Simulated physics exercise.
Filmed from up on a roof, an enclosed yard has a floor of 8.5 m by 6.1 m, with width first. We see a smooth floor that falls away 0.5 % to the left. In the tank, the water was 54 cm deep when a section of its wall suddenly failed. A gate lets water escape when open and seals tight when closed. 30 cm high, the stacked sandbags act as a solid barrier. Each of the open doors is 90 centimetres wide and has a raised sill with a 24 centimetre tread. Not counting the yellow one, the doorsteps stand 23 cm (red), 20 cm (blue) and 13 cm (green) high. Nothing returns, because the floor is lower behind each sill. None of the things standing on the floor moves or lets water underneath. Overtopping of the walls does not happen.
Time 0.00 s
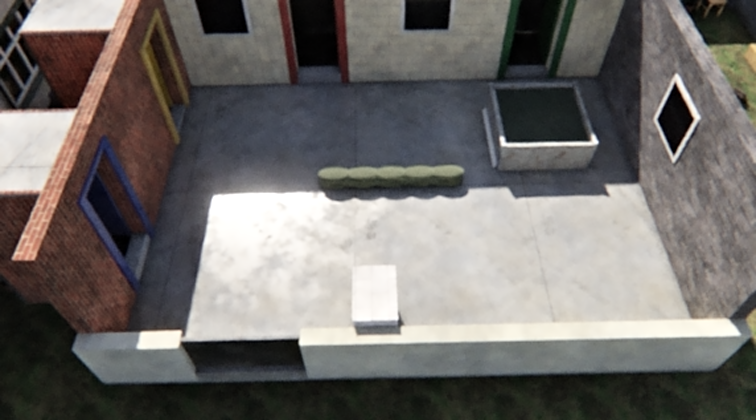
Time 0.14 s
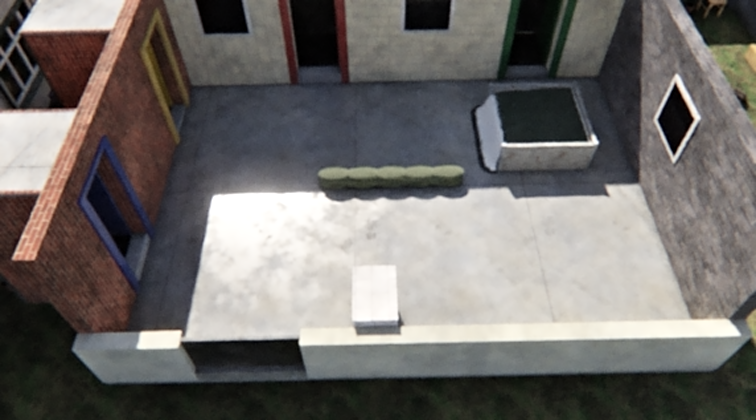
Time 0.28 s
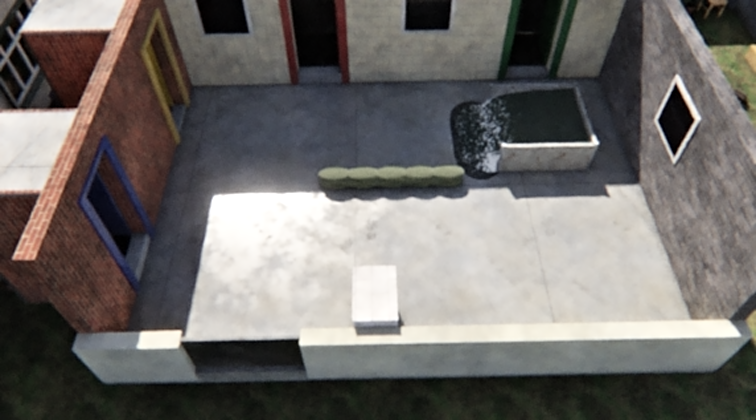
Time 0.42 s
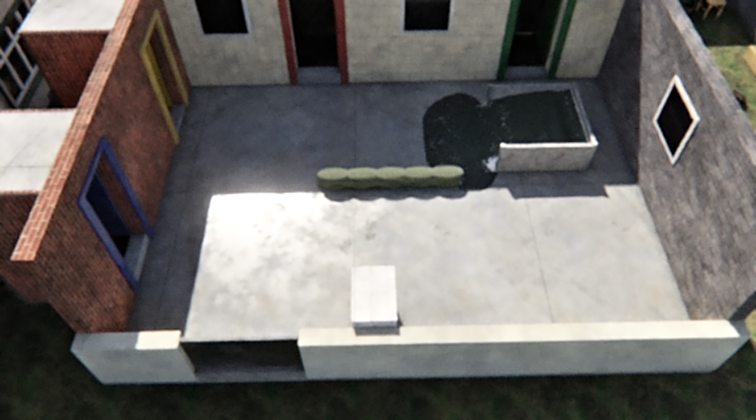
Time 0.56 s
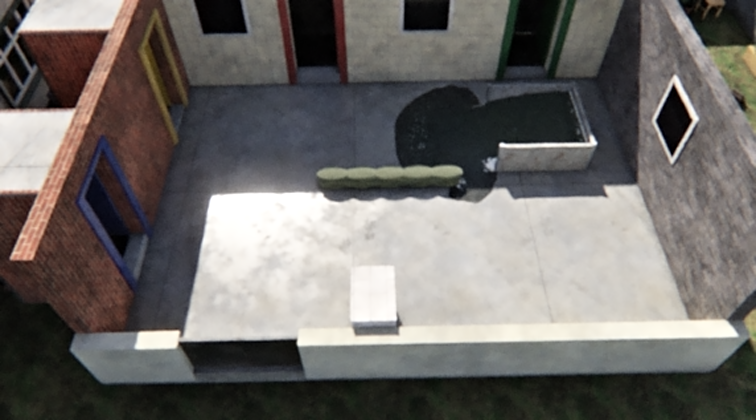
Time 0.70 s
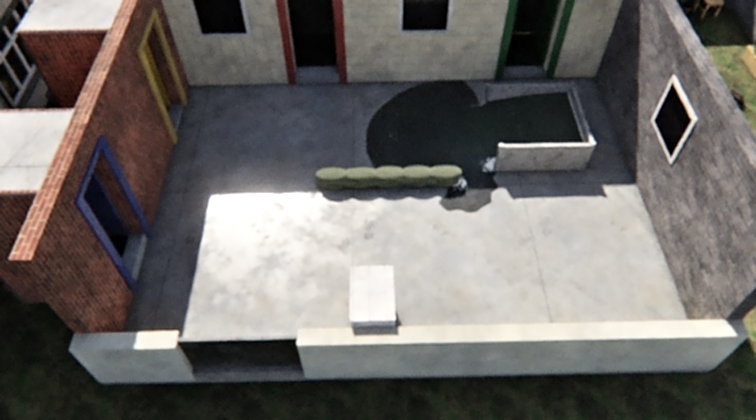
In a walled yard, the left side of a raised tank gave way, and dark water poured onto the grey floor, spreading left behind a row of green sandbags and around their right end.
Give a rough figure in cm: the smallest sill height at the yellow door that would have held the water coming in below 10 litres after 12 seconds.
20 cm.
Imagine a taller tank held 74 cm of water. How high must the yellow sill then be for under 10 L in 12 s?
Something near 28 cm should do.
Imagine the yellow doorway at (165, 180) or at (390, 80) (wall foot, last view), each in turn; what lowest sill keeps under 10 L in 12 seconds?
13.5 and 6.5 cm.
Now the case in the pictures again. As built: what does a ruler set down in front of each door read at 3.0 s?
Depths in cm: Red 8, yellow 20, blue 0, green 0.
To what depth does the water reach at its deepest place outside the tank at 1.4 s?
Around 20 centimetres.
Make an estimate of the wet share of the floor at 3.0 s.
Near 35 per cent is wet.
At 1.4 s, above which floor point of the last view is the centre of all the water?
Approximately (467, 139).
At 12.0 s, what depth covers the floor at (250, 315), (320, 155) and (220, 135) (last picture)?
7, 3 and 4 cm, respectively.
After 1.4 s water covers 20 % of the floor, deepest (20 cm) near (485, 139); it has not reached the yellow door.
After 3.0 s water covers 35 % of the floor, deepest (27 cm) near (186, 102); 20 cm at the yellow door, 12 litres in over its 8 cm sill.
After 12.0 s water covers 60 % of the floor, deepest (8 cm) near (241, 356); 4 cm at the yellow door, 145 litres in over its 8 cm sill.
At the yellow door as built, the water arrived by 2.3 s and peaked near 23 cm at 3.4 s.
With a sill of 16.5 cm, 26 litres would have come in within the 12 s; with 22 cm, 4 litres. So under 10 litres takes about 20 cm.
